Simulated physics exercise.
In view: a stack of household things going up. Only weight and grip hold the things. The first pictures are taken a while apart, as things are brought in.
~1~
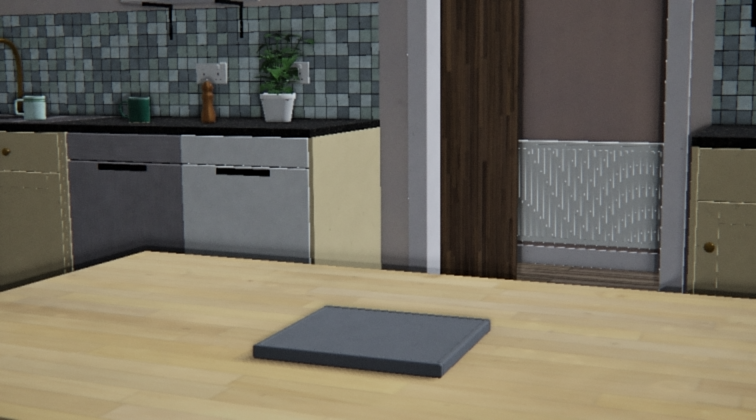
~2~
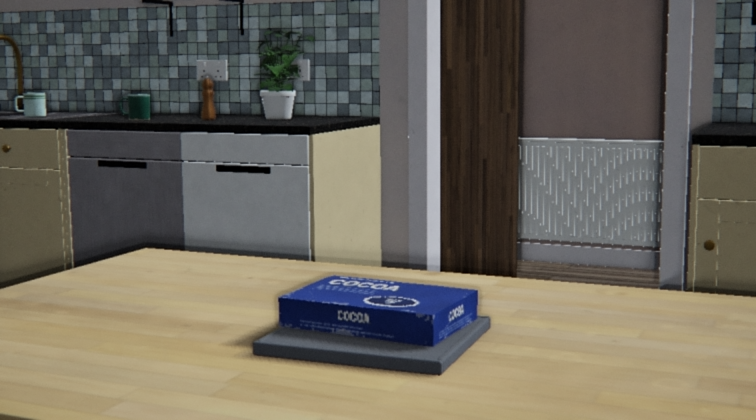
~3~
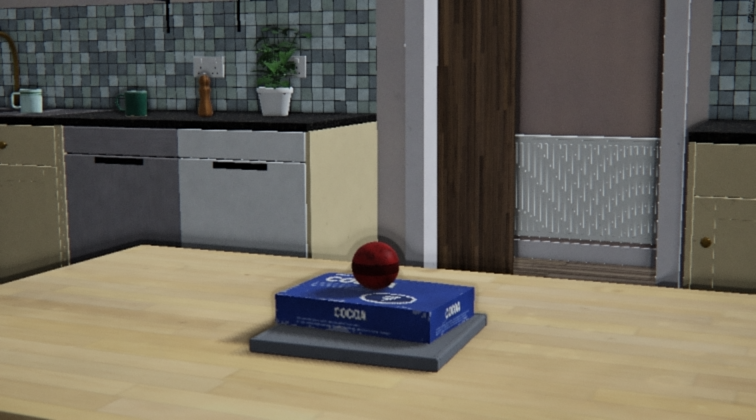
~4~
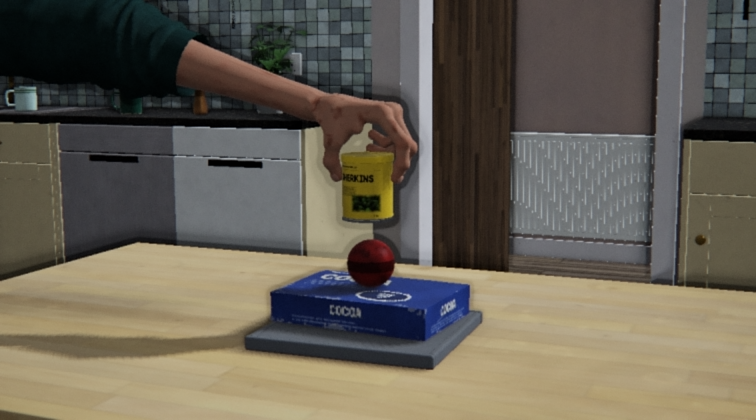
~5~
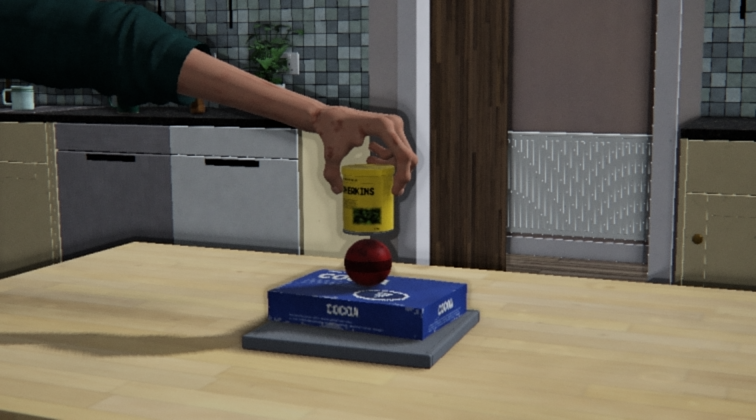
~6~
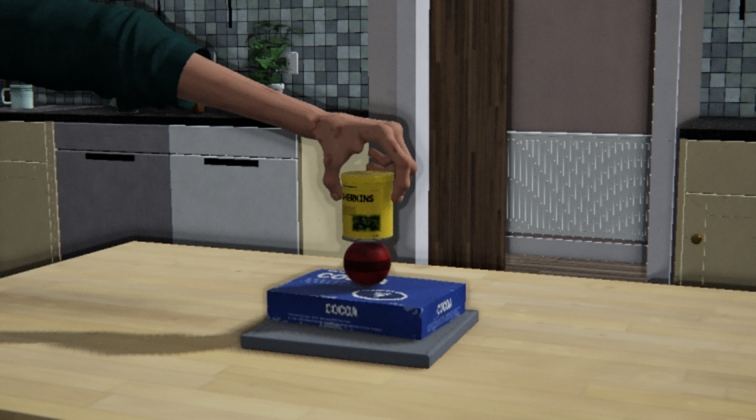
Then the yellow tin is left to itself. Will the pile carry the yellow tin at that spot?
In the end the pile gives way.
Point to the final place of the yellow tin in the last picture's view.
Around (556, 323).
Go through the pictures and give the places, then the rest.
In the first frame, the last thing is not in view yet; grey tray (377, 338).
In the second frame, the last thing is not in view yet.
In the third frame, the last thing is not in view yet; blue packet (376, 305).
The fourth frame shows on its way; yellow tin (368, 187); grey tray (369, 330).
The fifth frame shows on its way; yellow tin (368, 199); red ball (368, 262).
The sixth frame shows set down, still held; yellow tin (368, 206); blue packet (367, 301).
Then, 0.70 s later than the last frame, yellow tin now fallen; red ball moved a little.
Then, 0.80 s later than the last frame, red ball moved a little.
Then, 1.10 s later than the last frame, yellow tin resting near (555, 324).
When it is over, fallen, yellow tin; the other 3 as before. End places, in pixels of the last picture, yellow tin near (556, 323). The pile loses its balance.
